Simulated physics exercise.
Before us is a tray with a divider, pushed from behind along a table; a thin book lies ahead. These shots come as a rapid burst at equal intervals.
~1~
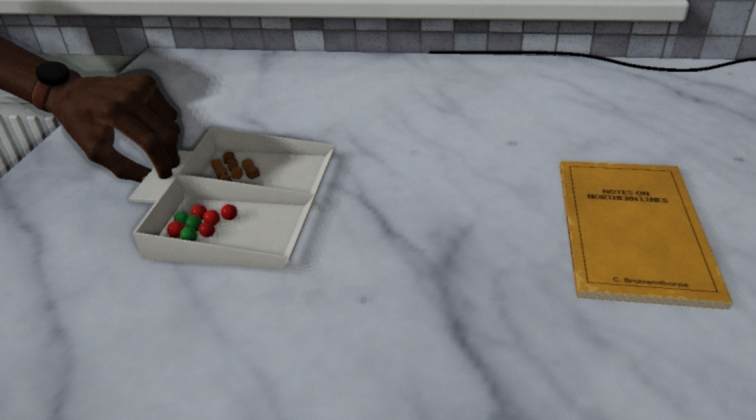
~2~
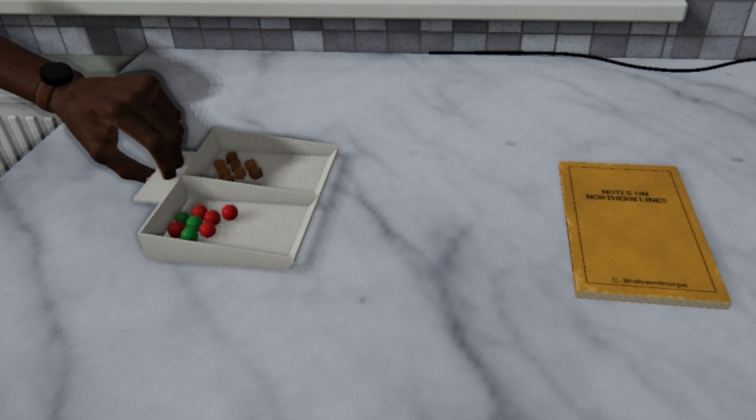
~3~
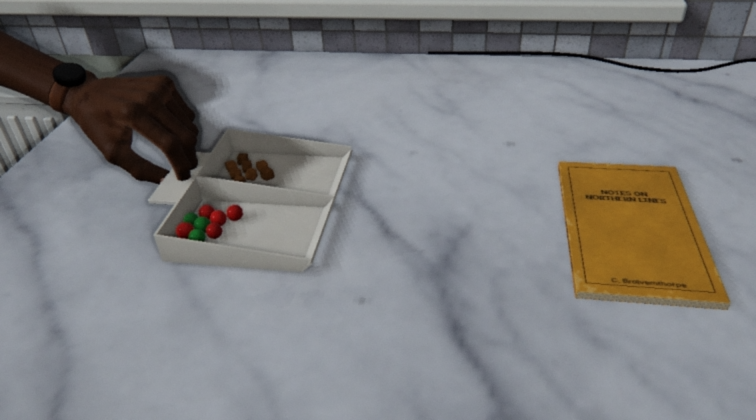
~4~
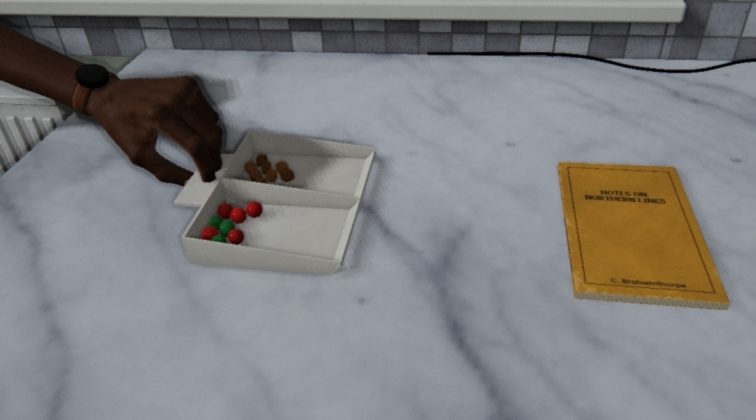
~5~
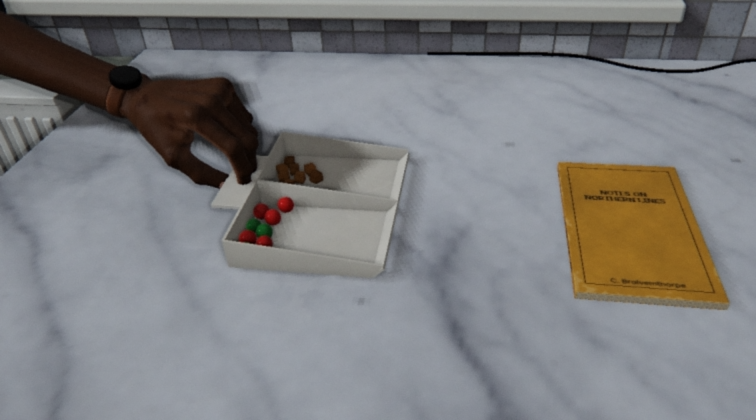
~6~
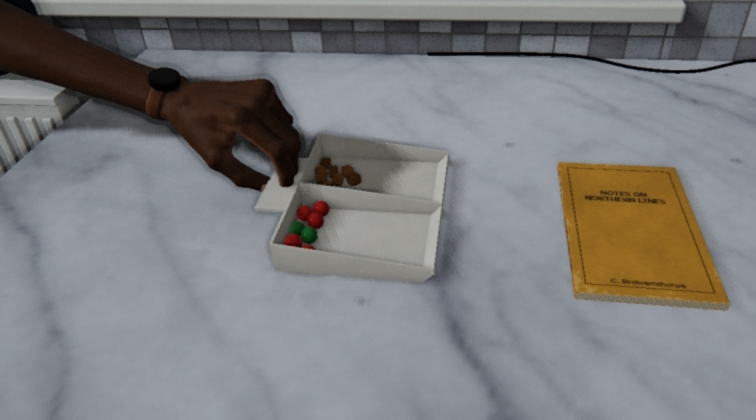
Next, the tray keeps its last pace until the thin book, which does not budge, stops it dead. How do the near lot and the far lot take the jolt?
The near lot lets some escape; the far lot does not leave.
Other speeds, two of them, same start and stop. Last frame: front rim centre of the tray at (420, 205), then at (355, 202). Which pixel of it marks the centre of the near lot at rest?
Near (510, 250) in the first try and near (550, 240) in the second.
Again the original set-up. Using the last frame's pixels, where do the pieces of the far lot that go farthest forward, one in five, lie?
It ends up centred around (547, 191).
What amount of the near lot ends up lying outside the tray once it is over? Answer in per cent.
It works out to around 60 in a hundred.
Then, 0.08 s past the last view, tray still sliding, front rim near (504, 210); near lot all inside; far lot all inside.
Then, 0.26 s past the last view, tray stopped at the thin book; near lot all inside, moved towards the front rim; far lot all inside, moved towards the front rim.
Then, 0.47 s past the last view, tray stopped at the thin book; near lot about two thirds out of the tray; far lot all inside, moved towards the front rim.
Finally, tray stopped at the thin book; near lot about two thirds out of the tray; far lot all inside, moved towards the front rim.
